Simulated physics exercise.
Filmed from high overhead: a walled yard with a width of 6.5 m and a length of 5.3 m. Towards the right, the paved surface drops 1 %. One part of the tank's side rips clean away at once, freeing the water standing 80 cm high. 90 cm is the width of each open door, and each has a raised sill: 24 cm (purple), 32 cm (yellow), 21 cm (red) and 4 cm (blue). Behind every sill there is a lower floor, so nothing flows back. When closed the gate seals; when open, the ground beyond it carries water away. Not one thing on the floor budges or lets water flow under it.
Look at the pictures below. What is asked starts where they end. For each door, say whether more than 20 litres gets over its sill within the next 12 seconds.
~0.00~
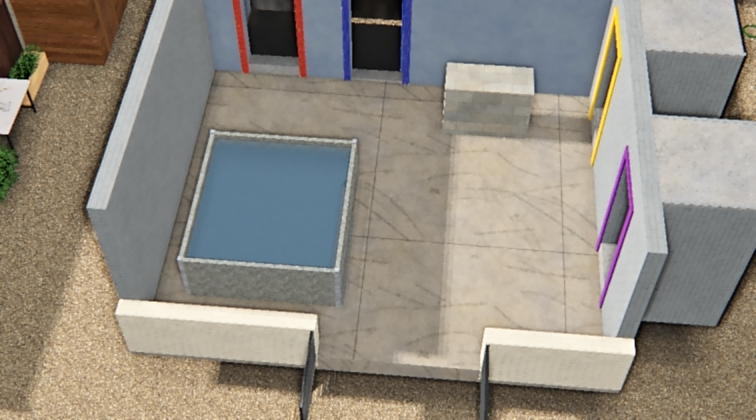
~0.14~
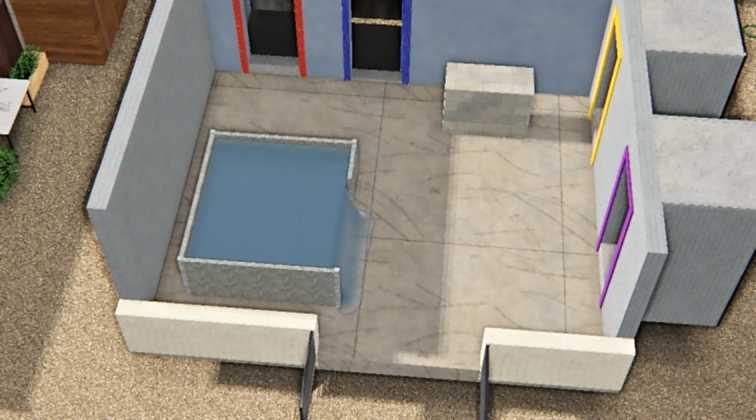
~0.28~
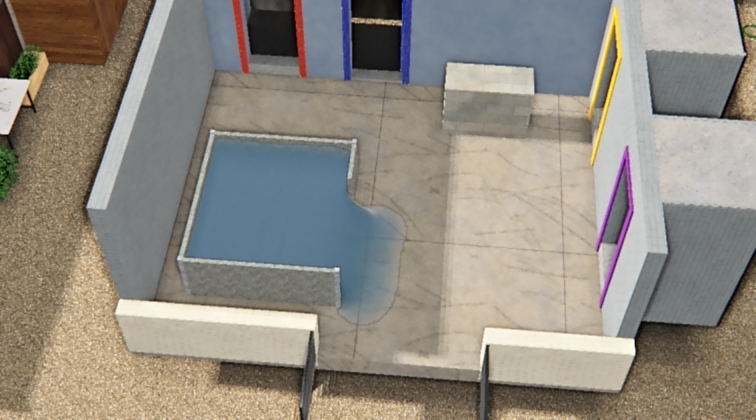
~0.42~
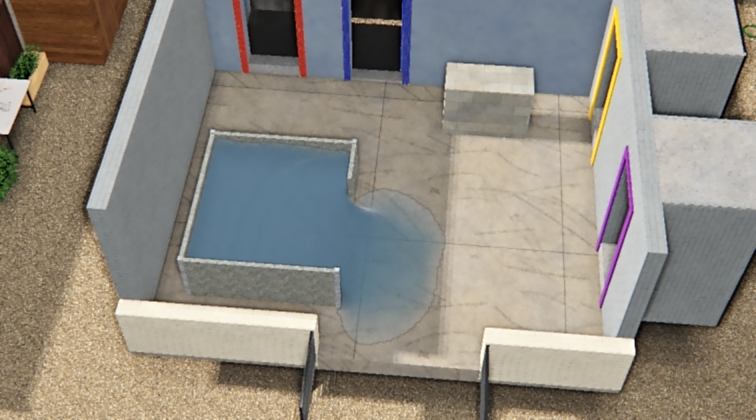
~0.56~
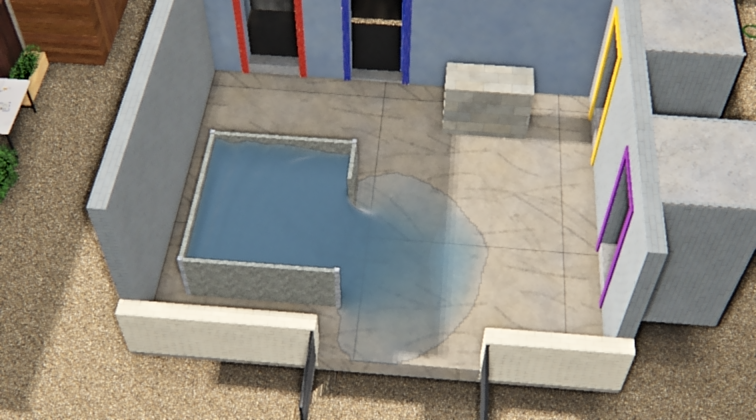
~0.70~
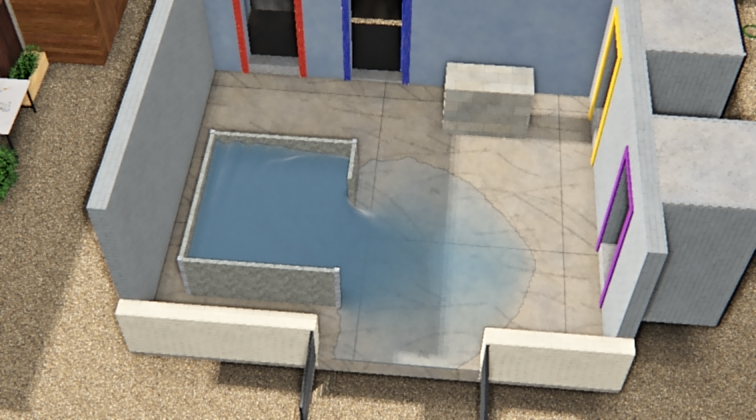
In the end at the purple door the inflow will break the limit; at the yellow door the inflow will remain within the limit; at the red door the inflow will remain within the limit; at the blue door the inflow will break the limit.
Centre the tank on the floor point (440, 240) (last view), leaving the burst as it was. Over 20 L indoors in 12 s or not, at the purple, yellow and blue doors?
Measured against that limit, purple comes out beyond it, yellow short of it and blue beyond it.
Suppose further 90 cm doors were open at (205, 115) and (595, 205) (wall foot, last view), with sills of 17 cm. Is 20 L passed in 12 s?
So the first one doesn't reach it, while the second one exceeds it.
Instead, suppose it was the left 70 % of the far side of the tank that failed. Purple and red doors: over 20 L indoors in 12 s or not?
The purple door comes out less than that and the red door more than that.
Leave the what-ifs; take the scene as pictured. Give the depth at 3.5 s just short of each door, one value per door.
Door by door, in cm: Purple reads 28, yellow reads 16, red reads 0, blue reads 0.
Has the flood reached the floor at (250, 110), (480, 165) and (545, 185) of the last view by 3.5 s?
In that order: Still dry, flooded, flooded.
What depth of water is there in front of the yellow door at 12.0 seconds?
About 10.5 cm deep.
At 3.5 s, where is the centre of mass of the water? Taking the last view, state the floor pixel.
I'd say somewhere around (439, 234).
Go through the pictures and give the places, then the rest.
The first picture shows the tank at (272, 201) is whole and still, 80 cm deep.
In the second picture, the front is at (343, 311), 0.9 m from the gap at (342, 245); 0.4 m2 of floor is under water; 80 cm left at the back of the tank.
In the third picture, water pours out at (342, 247) and has run 1.1 m, to (362, 320); typically 14 cm deep outside, 80 cm at the tank's back.
In the fourth picture, water pours out at (342, 249) and has run 1.5 m, to (424, 213); typically 12 cm deep outside, 79 cm at the tank's back.
In the fifth picture, water pours out at (342, 249) and has run 2.1 m, to (481, 249); typically 8 cm deep outside, 71 cm at the tank's back.
In the sixth picture, water pours out at (342, 249) and has run 2.8 m, to (528, 259); typically 6 cm deep outside, 68 cm at the tank's back.
After 1.4 s water covers 45 % of the floor and is deepest (51 cm) near (601, 365); purple door 41 cm at the sill, 23 L in, yellow door not reached, red door not reached, blue door not reached.
After 2.2 s water covers 45 % of the floor and is deepest (52 cm) near (563, 362); purple door 43 cm at the sill, 86 L in, yellow door 16 cm at the sill, 0 L in, red door not reached, blue door not reached.
After 3.5 s water covers 55 % of the floor and is deepest (38 cm) near (586, 99); purple door 28 cm at the sill, 165 L in, yellow door 16 cm at the sill, 0 L in, red door not reached, blue door not reached.
After 7.0 s water covers 90 % of the floor and is deepest (22 cm) near (594, 232); purple door 15 cm at the sill, 170 L in, yellow door 20 cm at the sill, 1 L in, red door 3 cm at the sill, 0 L in, blue door 5 cm at the sill, 13 L in.
After 12.0 s water covers 100 % of the floor and is deepest (15 cm) near (439, 119); purple door 9 cm at the sill, 170 L in, yellow door 11 cm at the sill, 2 L in, red door 10 cm at the sill, 0 L in, blue door 11 cm at the sill, 53 L in.
